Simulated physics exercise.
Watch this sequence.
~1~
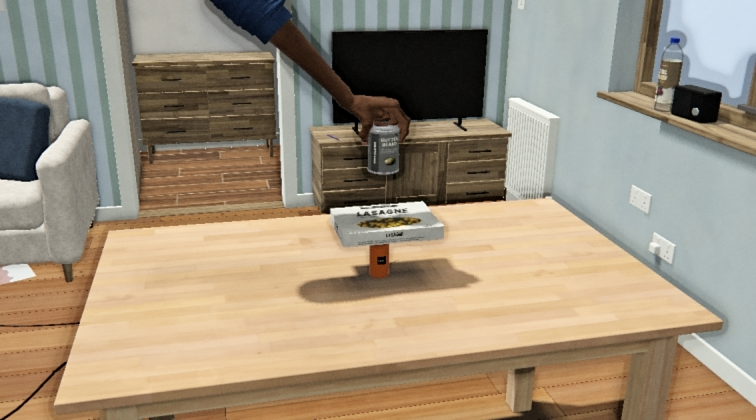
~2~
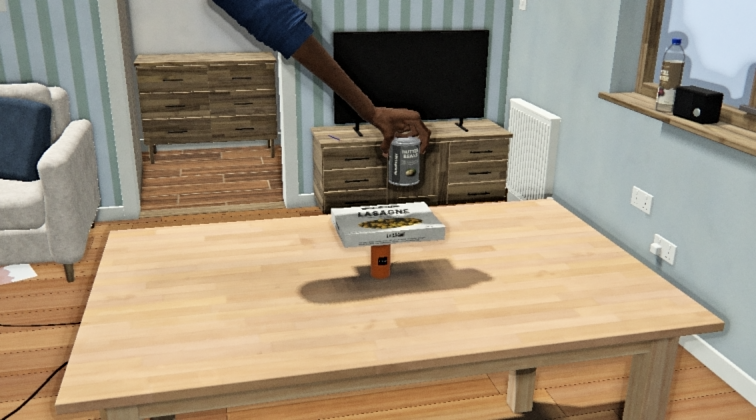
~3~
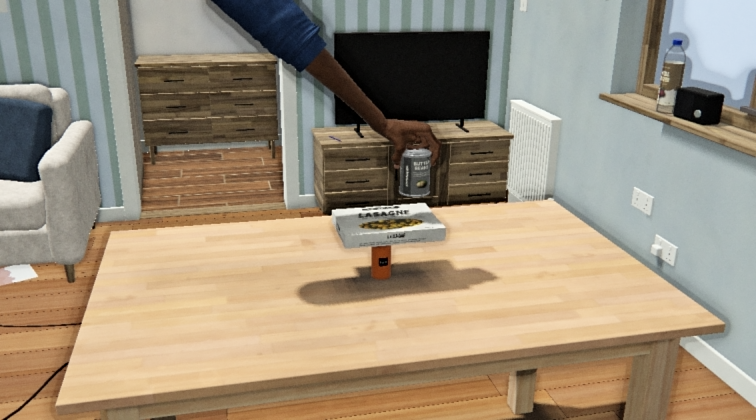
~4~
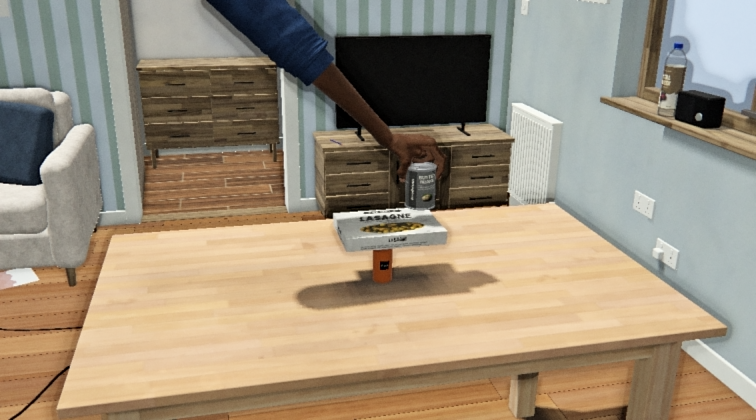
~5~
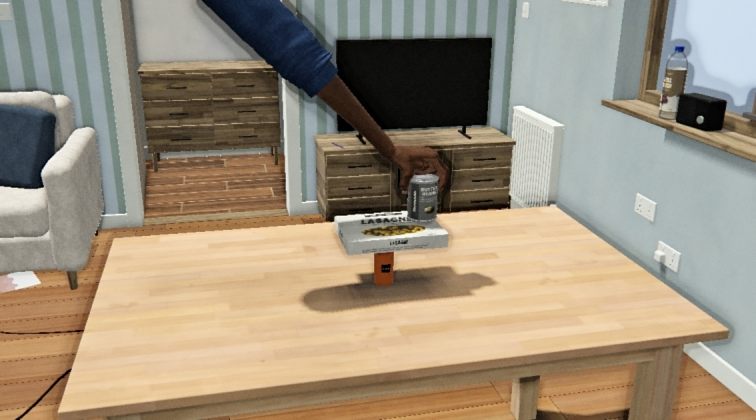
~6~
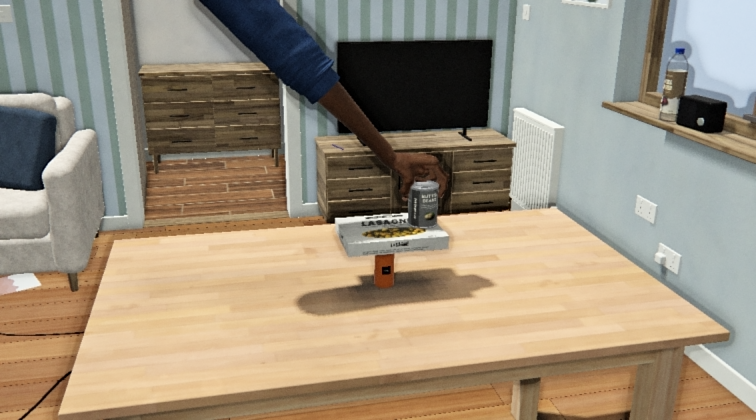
A hand lowered a grey tin over a lasagne box balanced on an orange shaker on a wooden table, moving it rightward and setting it on the box's right side, still gripping it.
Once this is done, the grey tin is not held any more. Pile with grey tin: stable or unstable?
My guess is that something will drop.
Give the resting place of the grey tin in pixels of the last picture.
The object finishes somewhere near (481, 266).
Then, 0.30 s after the last picture, grey tin now fallen; white packet tipped 52° from how it was.
Then, 0.40 s after the last picture, white packet on its side.
Then, 0.70 s after the last picture, grey tin resting near (476, 261).
Then, 1.10 s after the last picture, white packet now fallen.
At rest, fallen, grey tin and white packet; orange shaker in place. Seen from the same camera at the end, grey tin near (481, 266). The stack gives way.
